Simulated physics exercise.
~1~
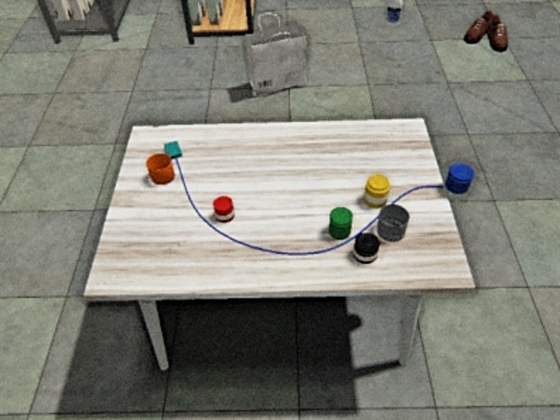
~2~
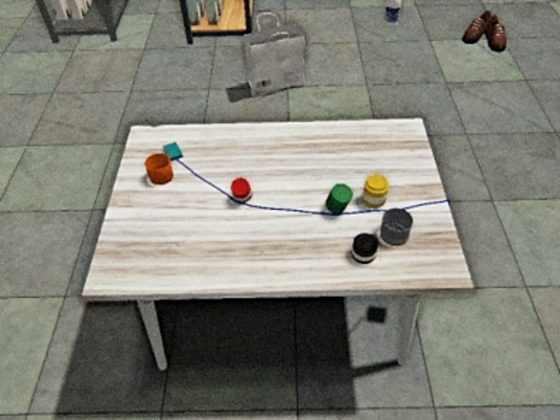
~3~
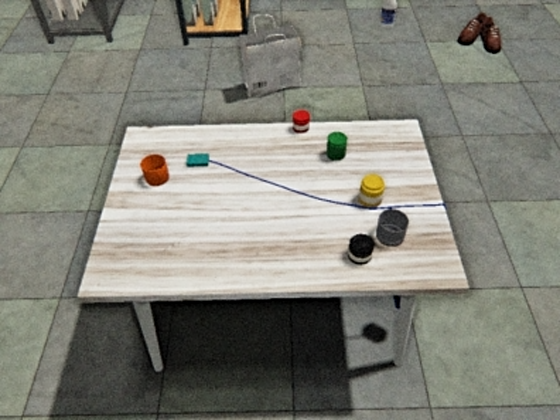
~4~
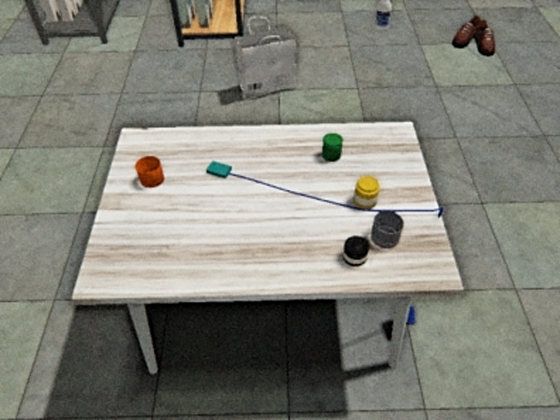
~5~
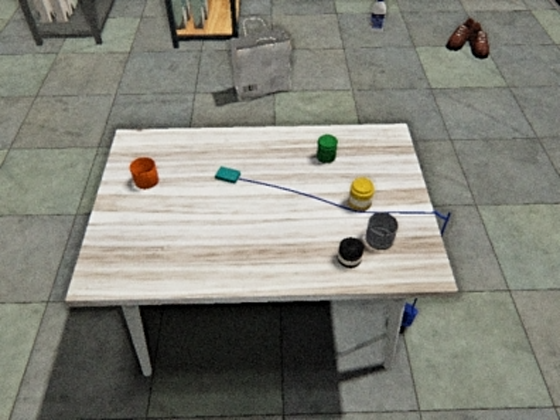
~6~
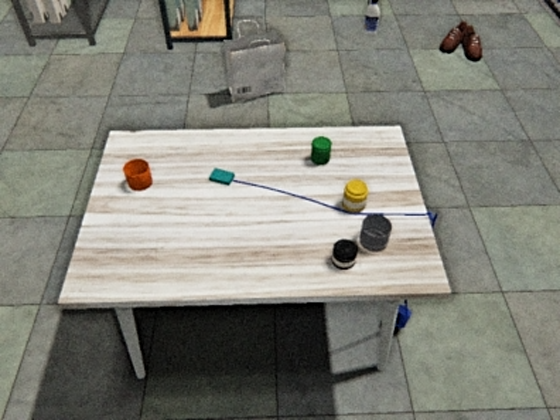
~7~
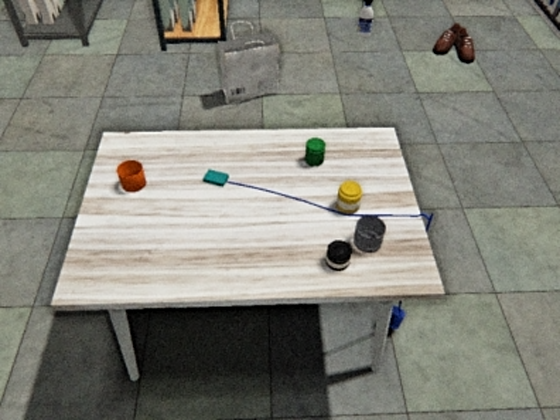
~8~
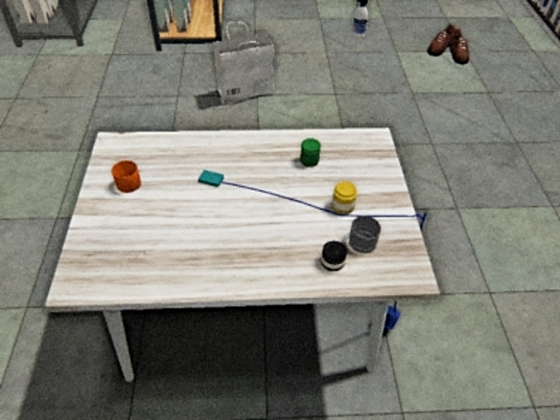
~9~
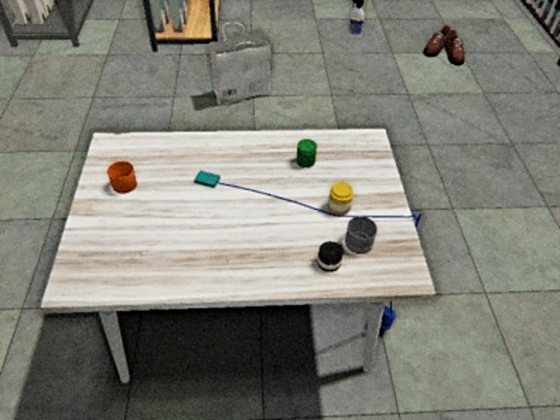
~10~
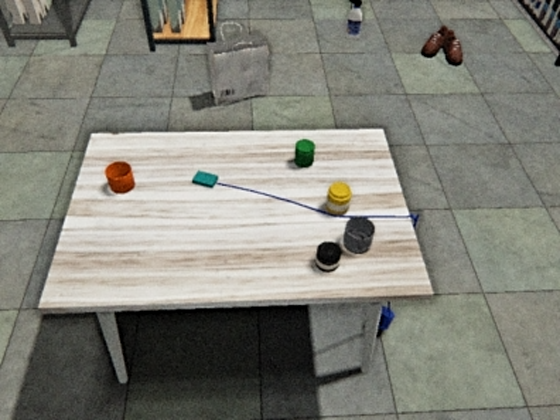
In the video, a blue object drops off the right edge of a table, its thin cable sweeping a red tin off the far edge and pushing a green tub backward. The cable drags a teal phone rightward before the blue object ends up hanging below the tabletop, the other containers still standing.
